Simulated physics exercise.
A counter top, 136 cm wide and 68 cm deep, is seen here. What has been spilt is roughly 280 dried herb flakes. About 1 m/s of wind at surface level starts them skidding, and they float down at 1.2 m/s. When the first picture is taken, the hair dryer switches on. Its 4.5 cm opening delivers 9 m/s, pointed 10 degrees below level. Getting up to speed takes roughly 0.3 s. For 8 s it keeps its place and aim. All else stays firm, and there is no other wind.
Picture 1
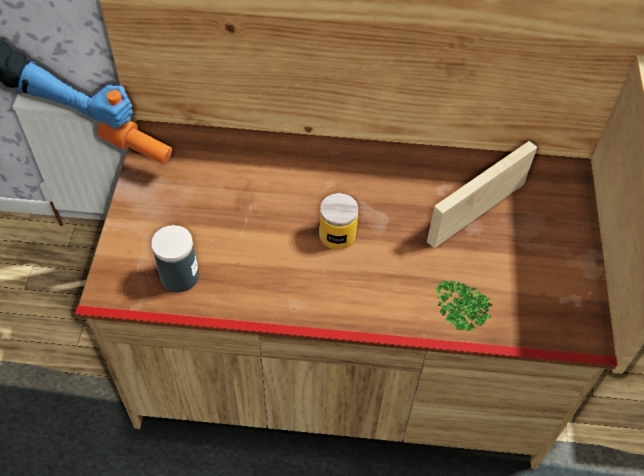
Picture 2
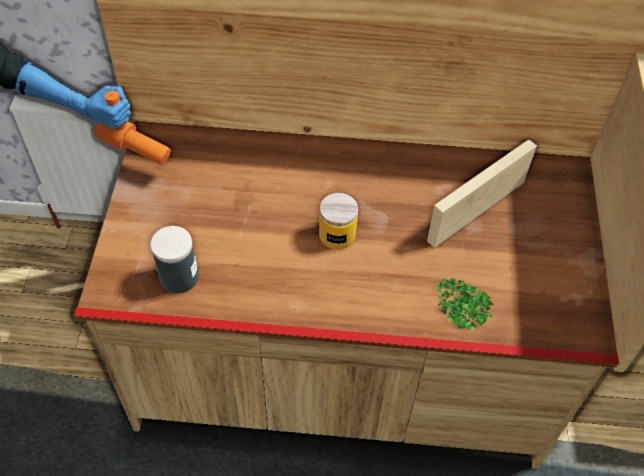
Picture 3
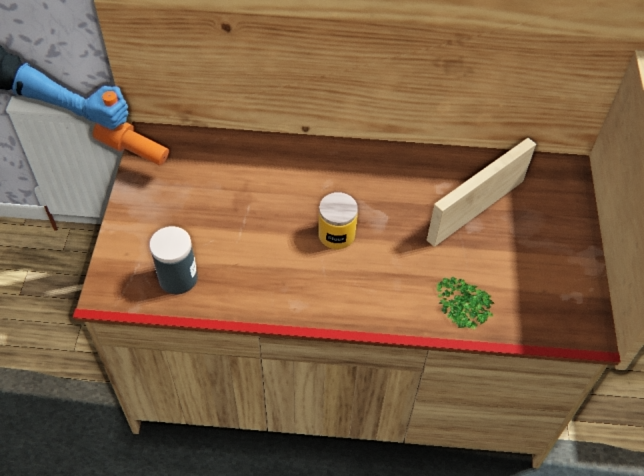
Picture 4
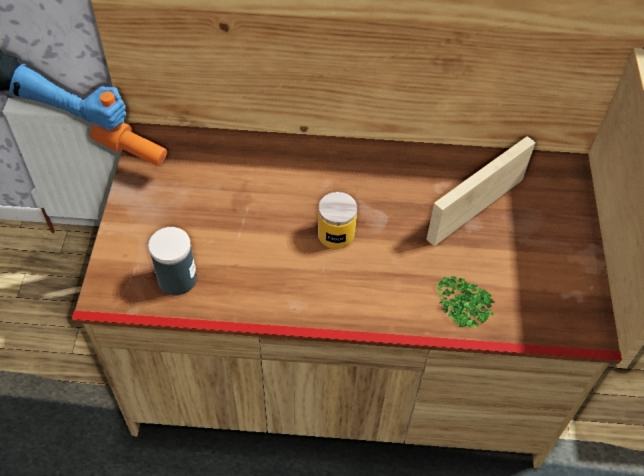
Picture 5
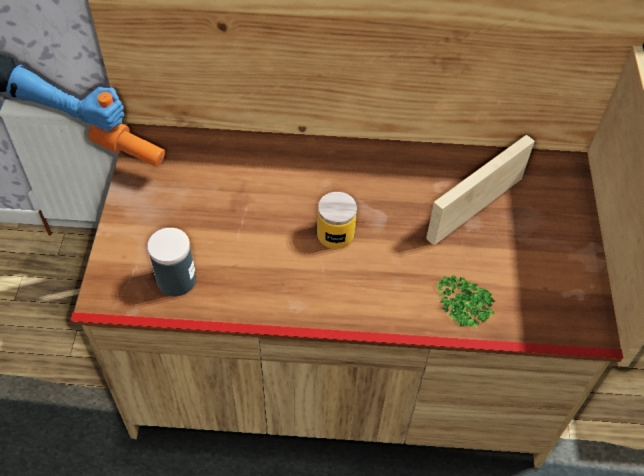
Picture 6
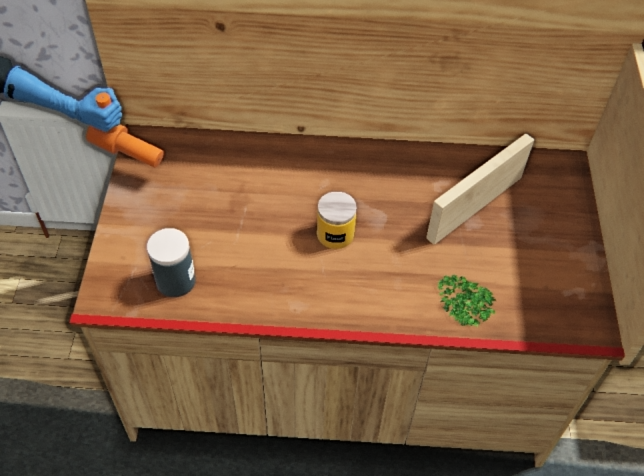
A blue hand held an orange hair dryer at the left of a wooden counter, pointed toward two jars, an upright board and scattered green herb flakes, and nothing on the counter visibly stirred.
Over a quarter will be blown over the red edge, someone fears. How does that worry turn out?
It does not come true.
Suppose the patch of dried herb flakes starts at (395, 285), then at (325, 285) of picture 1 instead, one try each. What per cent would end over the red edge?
50 %, 100 %.
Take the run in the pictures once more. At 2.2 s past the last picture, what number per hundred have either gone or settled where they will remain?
My guess would be around 70 %.
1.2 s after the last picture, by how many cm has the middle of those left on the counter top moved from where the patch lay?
The centre sits some 0 cm from where it began.
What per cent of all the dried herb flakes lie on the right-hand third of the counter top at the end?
100 %.
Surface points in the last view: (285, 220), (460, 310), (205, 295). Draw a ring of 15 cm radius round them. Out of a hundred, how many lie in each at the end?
0 %, 100 %, 0 %.
Then, 1.2 s after the last picture, 0 % are over the red edge; the middle of those still in play is near (468, 299); 68 % have settled or left.
Then, 2.2 s after the last picture, 0 % are over the red edge; the middle of those still in play is near (468, 299); 69 % have settled or left.
Then, 4.1 s after the last picture, 0 % are over the red edge; the middle of those still in play is near (468, 299); 72 % have settled or left.
Then, 7.7 s after the last picture, at the end, 0 % are over the red edge; the middle of those still in play is near (468, 299).
